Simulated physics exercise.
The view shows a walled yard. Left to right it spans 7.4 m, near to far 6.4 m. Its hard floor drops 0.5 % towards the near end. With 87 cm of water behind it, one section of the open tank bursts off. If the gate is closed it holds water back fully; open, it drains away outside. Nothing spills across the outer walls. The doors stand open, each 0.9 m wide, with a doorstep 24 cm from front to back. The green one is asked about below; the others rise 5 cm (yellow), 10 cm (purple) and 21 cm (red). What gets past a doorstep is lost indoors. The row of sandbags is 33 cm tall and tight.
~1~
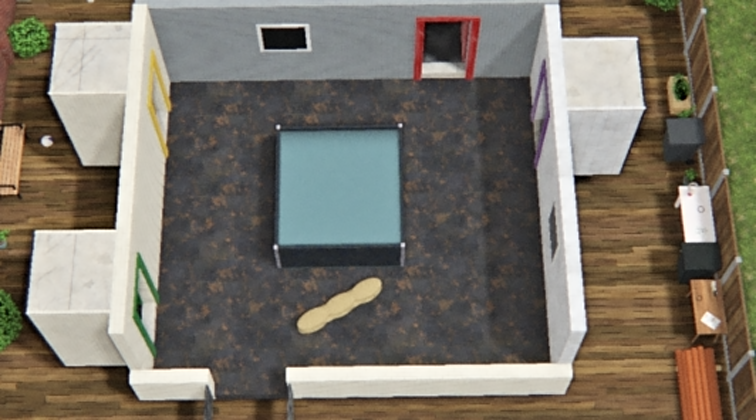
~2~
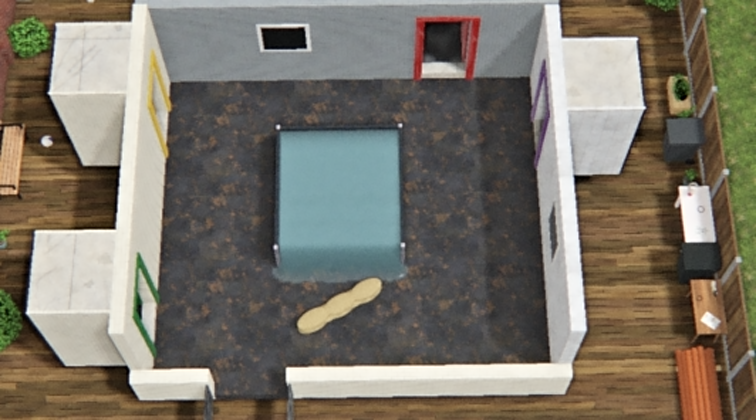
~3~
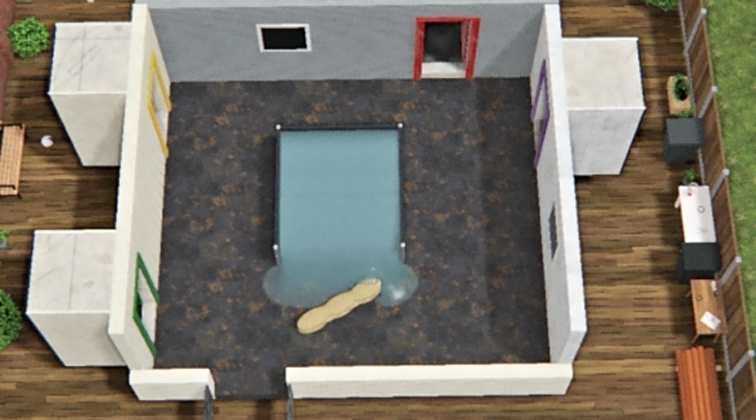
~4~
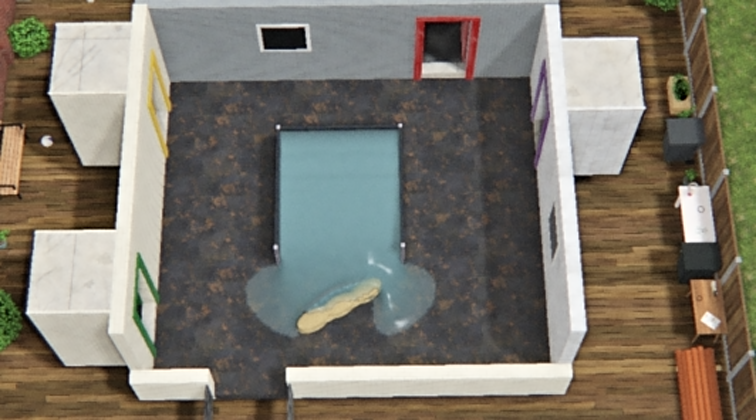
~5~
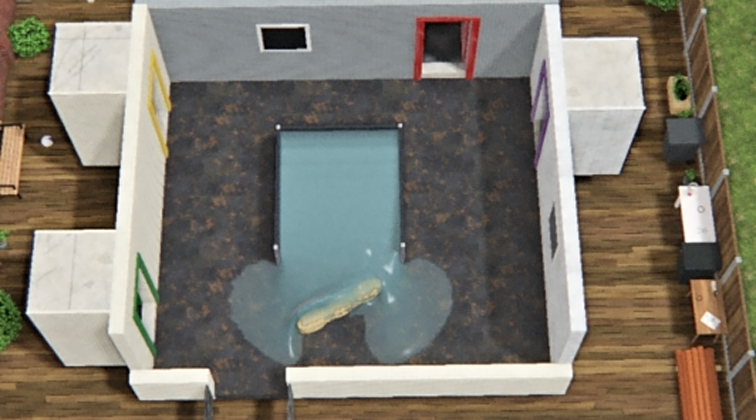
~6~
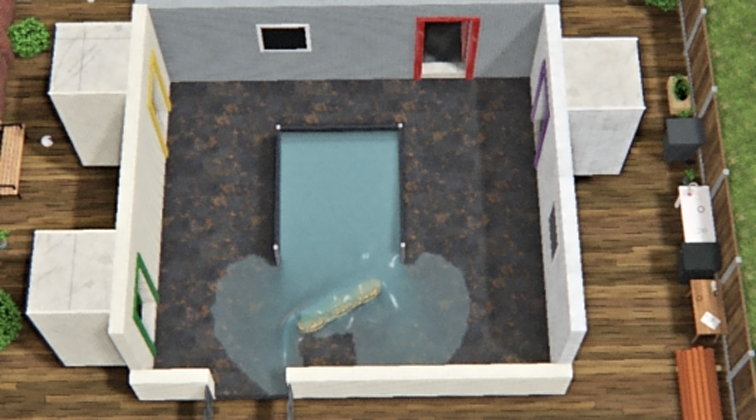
Water poured out of the near side of a square open tank in a walled yard, swept around a tan, lumpy object, and fanned out to both sides across the dark floor toward the near wall.
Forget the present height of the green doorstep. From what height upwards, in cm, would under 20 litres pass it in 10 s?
Some 30 cm above the ground.
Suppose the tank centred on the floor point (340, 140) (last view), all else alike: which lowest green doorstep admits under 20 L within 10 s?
Then roughly 33 cm.
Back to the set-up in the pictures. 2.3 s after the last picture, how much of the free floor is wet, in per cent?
Near 45 per cent is wet.
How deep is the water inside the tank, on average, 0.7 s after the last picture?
About 46 cm.
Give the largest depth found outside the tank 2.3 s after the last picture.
Up to some 38 cm.
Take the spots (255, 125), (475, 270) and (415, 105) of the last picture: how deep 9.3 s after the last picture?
Roughly 6, 3 and 8 cm, in turn.
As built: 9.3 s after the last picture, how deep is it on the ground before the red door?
Some 6.5 cm.
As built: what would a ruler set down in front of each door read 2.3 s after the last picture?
Depths in cm: Yellow 0, green 33, purple 0, red 0.
Then, 0.7 s after the last picture water covers 30 % of the floor, deepest (60 cm) near (357, 289); it has not reached the green door.
Then, 2.3 s after the last picture water covers 45 % of the floor, deepest (38 cm) near (542, 377); 33 cm at the green door, 118 litres in over its 15 cm doorstep.
Then, 9.3 s after the last picture water covers 100 % of the floor, deepest (13 cm) near (311, 146); 11 cm at the green door, 211 litres in over its 15 cm doorstep.
At the green door as built, the water peaked near 36 cm, 1.9 s after the last picture.
Run again over the same 10 s with other heights there, 44 litres in over 26.5 cm, 3 litres over 36 cm. The limit of 20 litres is kept from about 30 cm up.
